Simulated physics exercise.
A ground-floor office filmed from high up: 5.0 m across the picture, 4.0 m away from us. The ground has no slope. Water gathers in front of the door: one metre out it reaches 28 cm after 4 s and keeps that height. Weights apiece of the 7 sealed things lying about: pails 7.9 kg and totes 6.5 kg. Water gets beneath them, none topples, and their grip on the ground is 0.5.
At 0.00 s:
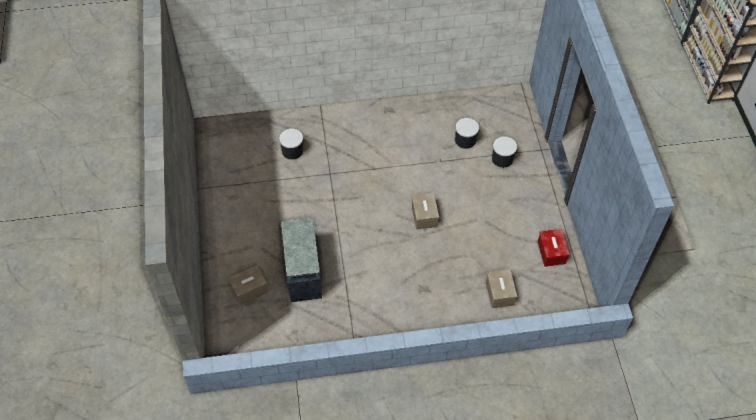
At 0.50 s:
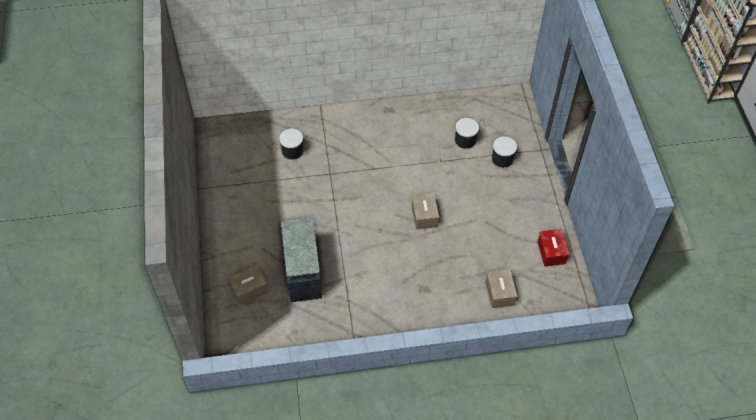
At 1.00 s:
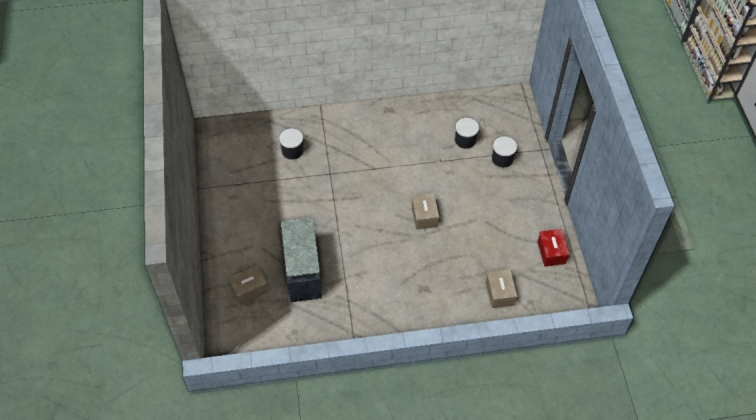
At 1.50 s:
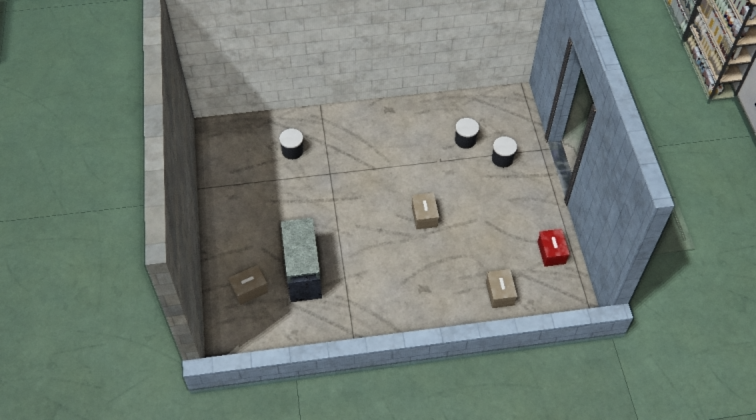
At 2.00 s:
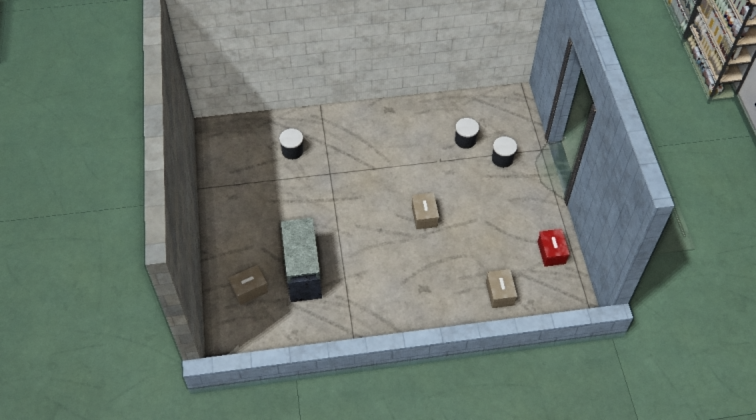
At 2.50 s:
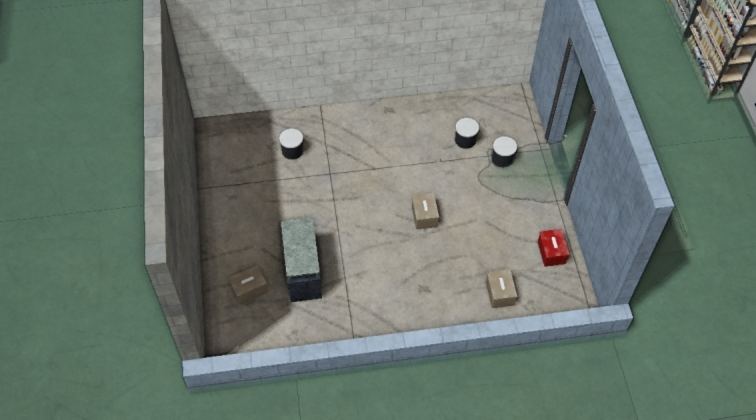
In a walled ground-floor room seen from high above, small boxes, one of them red, and white-topped pails sit on a dry floor. Greenish water covers the ground outside, then slips in through the doorway on the right and spreads toward the nearest pail, while none of the objects move.
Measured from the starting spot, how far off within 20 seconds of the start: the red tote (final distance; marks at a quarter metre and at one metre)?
Red tote is nudged along.
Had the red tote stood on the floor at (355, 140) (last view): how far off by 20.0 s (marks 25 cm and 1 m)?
It ends far away.
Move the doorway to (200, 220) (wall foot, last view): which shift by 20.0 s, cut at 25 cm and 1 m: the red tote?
Then the red tote travels far.
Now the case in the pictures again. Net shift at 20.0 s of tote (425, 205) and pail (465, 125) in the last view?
In that order: 250 cm, 350 cm.
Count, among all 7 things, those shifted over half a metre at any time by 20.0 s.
7 of them.
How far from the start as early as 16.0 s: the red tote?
About 100 cm.
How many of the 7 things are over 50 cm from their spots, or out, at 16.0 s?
I count 6.
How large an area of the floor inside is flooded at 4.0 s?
Some 6.0 m2.
After 4.0 s the red tote is near (554, 243), 0.0 m from its start, aground; 0 afloat.
After 9.0 s the red tote is near (554, 243), 0.0 m from its start, aground; 2 afloat.
After 16.0 s the red tote is near (479, 232), 1.0 m from its start, afloat; 7 afloat.
After 20.0 s the red tote is near (543, 262), 0.4 m from its start, afloat; 7 afloat.
